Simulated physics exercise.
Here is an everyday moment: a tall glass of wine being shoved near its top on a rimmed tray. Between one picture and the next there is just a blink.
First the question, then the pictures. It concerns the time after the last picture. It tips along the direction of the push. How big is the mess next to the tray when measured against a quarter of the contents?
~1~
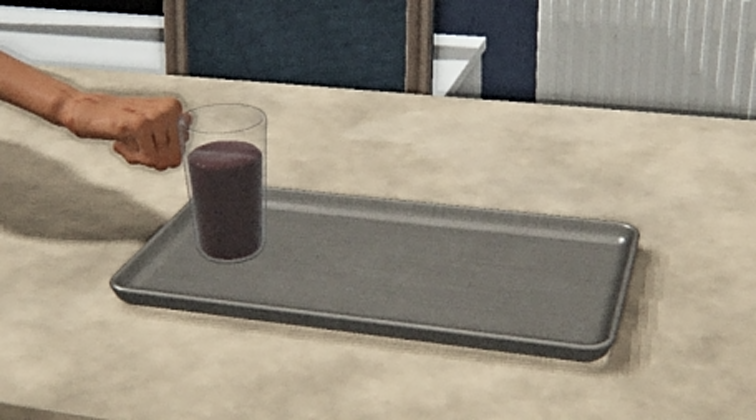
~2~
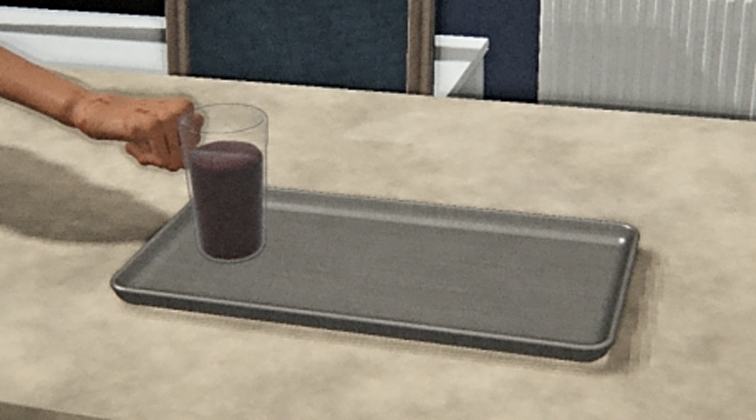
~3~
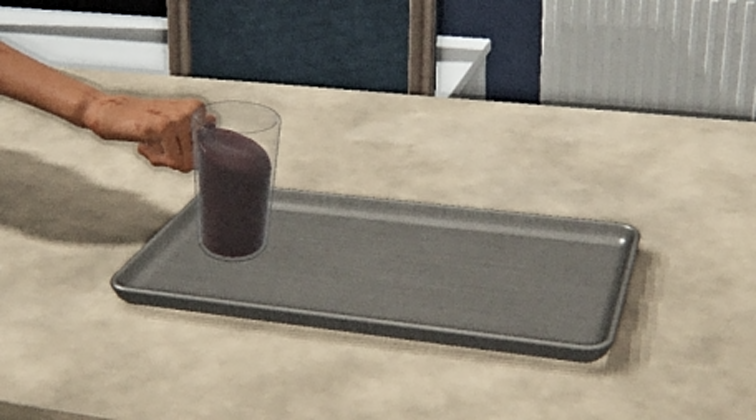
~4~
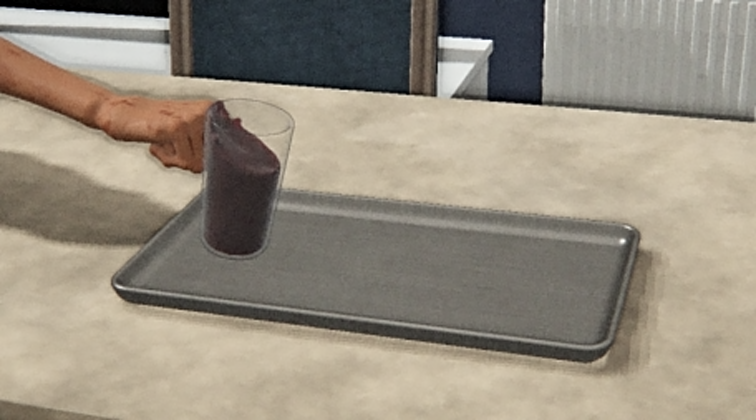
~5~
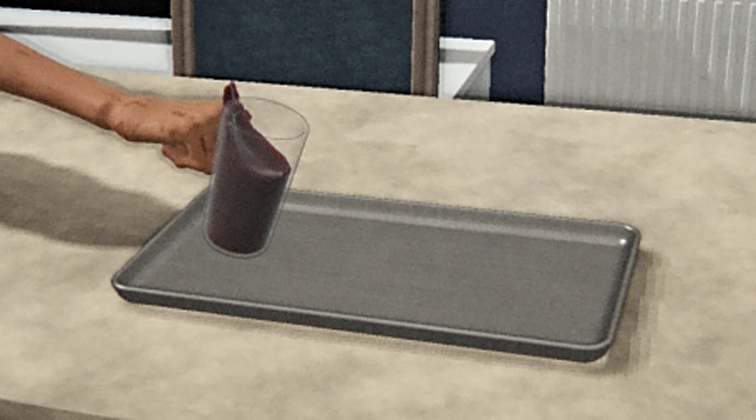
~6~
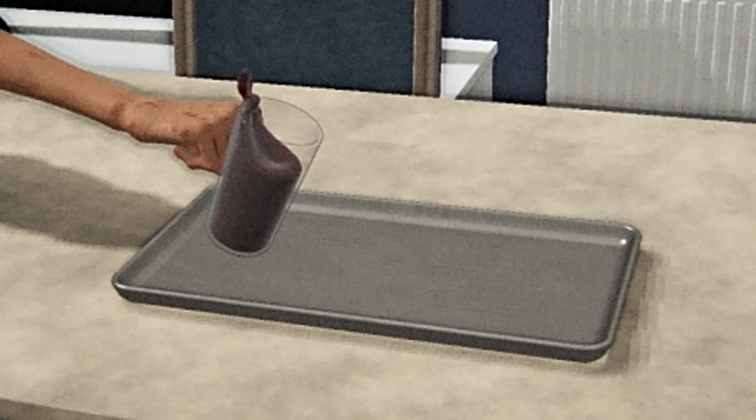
Big - a quarter or more ends up beside it.
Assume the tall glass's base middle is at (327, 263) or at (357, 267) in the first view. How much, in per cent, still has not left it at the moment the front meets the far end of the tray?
70 %, then 75 %.
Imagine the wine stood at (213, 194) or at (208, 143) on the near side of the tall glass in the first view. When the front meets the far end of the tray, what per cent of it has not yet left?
The first fill keeps 60 percent and the second keeps 50 percent.
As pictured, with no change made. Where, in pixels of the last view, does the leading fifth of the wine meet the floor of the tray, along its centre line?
I'd mark it somewhere roughly at pixel (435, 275).
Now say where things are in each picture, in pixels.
It leans 0°; its right rim is at (261, 124); the wine meets the walls at (193, 148) and (262, 155); the tray's far rim is at (625, 283); the tray is clear ahead, in the first frame.
It leans 0°; its right rim is at (262, 124); the wine meets the walls at (193, 149) and (262, 155), in the second frame.
It leans 6°; its right rim is at (276, 127); the wine meets the walls at (203, 127) and (265, 159), in the third frame.
It leans 11°; its right rim is at (289, 130); the wine meets the walls at (215, 106) and (281, 167), in the fourth frame.
It leans 17°; its right rim is at (304, 135); the wine meets the walls at (225, 143) and (292, 169); 1 per cent is over the edge, in the fifth frame.
It leans 23°; its right rim is at (318, 142); the wine meets the walls at (234, 152) and (297, 164); 1 per cent is over the edge, in the sixth frame.
A moment on, the tall glass is falling and 99 per cent is in the glass, 0 on the tray and 1 above or beyond its rim.
Next, the tall glass lies on its side and 63 per cent is in the glass, 27 on the tray and 10 above or beyond its rim.
Then the tall glass lies on its side and 33 per cent is in the glass, 56 on the tray and 12 above or beyond its rim.
Later the tall glass lies on its side and 17 per cent is in the glass, 41 on the tray and 42 above or beyond its rim.
At rest 60 per cent is held by tray and glass, 40 is off the tray.
